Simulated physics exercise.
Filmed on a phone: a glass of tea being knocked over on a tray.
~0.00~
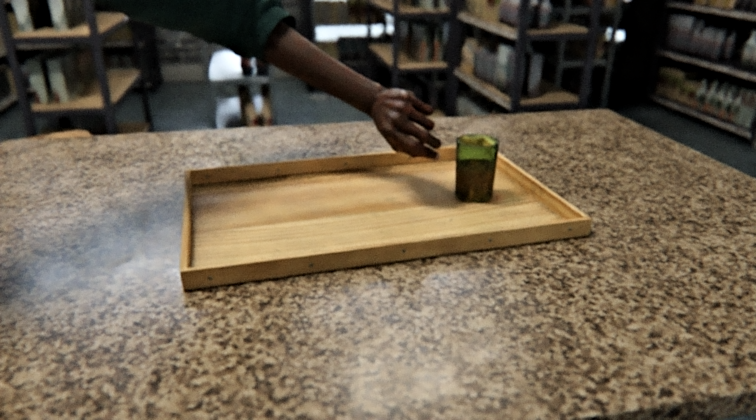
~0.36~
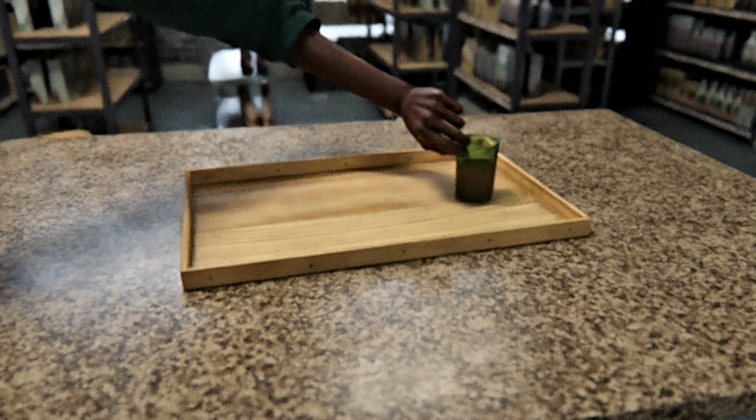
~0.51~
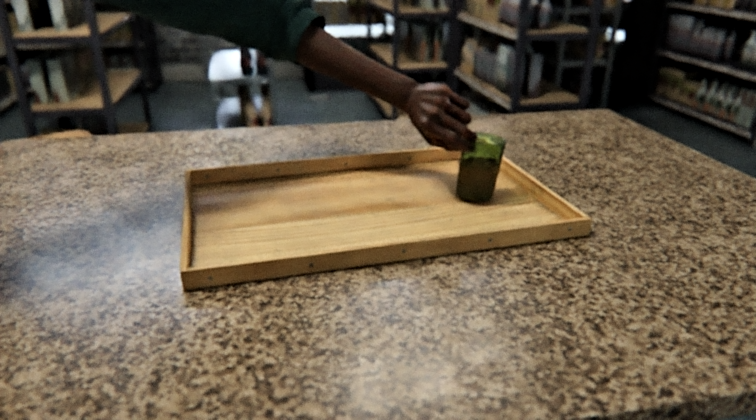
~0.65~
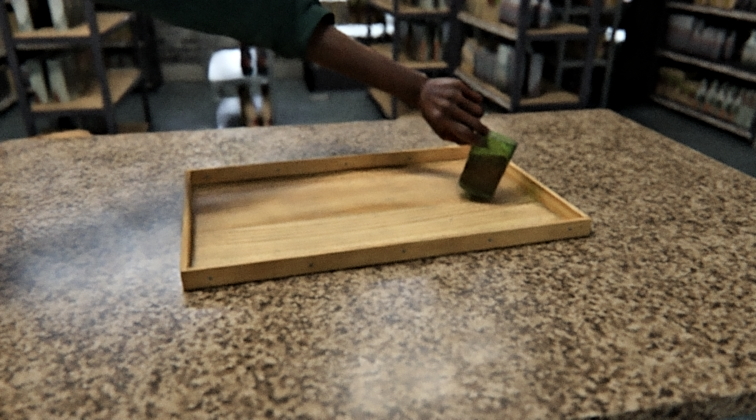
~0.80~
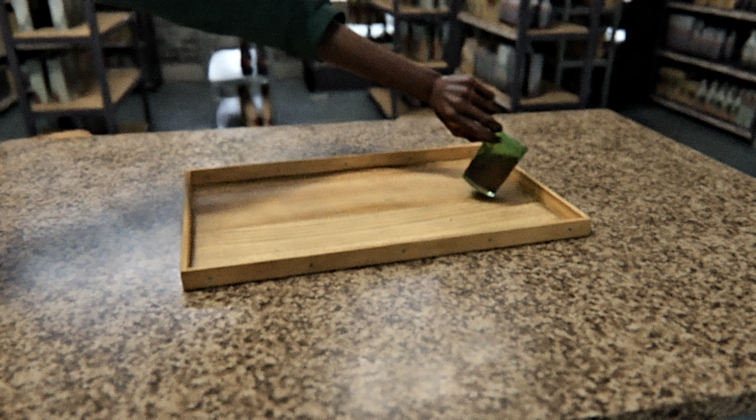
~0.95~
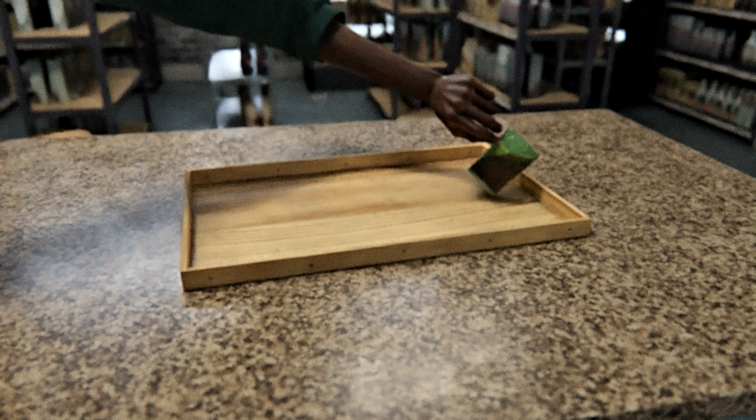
A hand nudges a green glass of tea rightward until it leans steeply on a wooden tray.
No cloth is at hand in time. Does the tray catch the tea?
The spill wets the top as well.
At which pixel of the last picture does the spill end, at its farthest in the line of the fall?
Roughly at (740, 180).
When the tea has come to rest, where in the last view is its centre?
Near (666, 181).
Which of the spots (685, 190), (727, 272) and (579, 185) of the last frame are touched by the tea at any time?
In turn: In the puddle, clear of it, in the puddle.
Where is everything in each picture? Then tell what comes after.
It stands upright; glass (476, 167) about half full; tray (393, 241), in the first frame.
It is being nudged; glass about half full, surface at (476, 166), in the second frame.
It is being nudged; glass (480, 164) about half full, in the third frame.
It is being nudged; glass about half full, surface at (488, 162); tray (393, 241), in the fourth frame.
It is being nudged; glass (495, 160) tipped 30°, in the fifth frame.
It is falling; glass (503, 161) tipped 45°, in the sixth frame.
By 1.5 s, the glass lies across the rim; the puddle covers about as much as a plate; the table is getting wet.
By 2.3 s, the puddle covers about as much as a tray; the table is getting wet.
By 3.6 s, the puddle covers about as much as a tray; the table is getting wet.
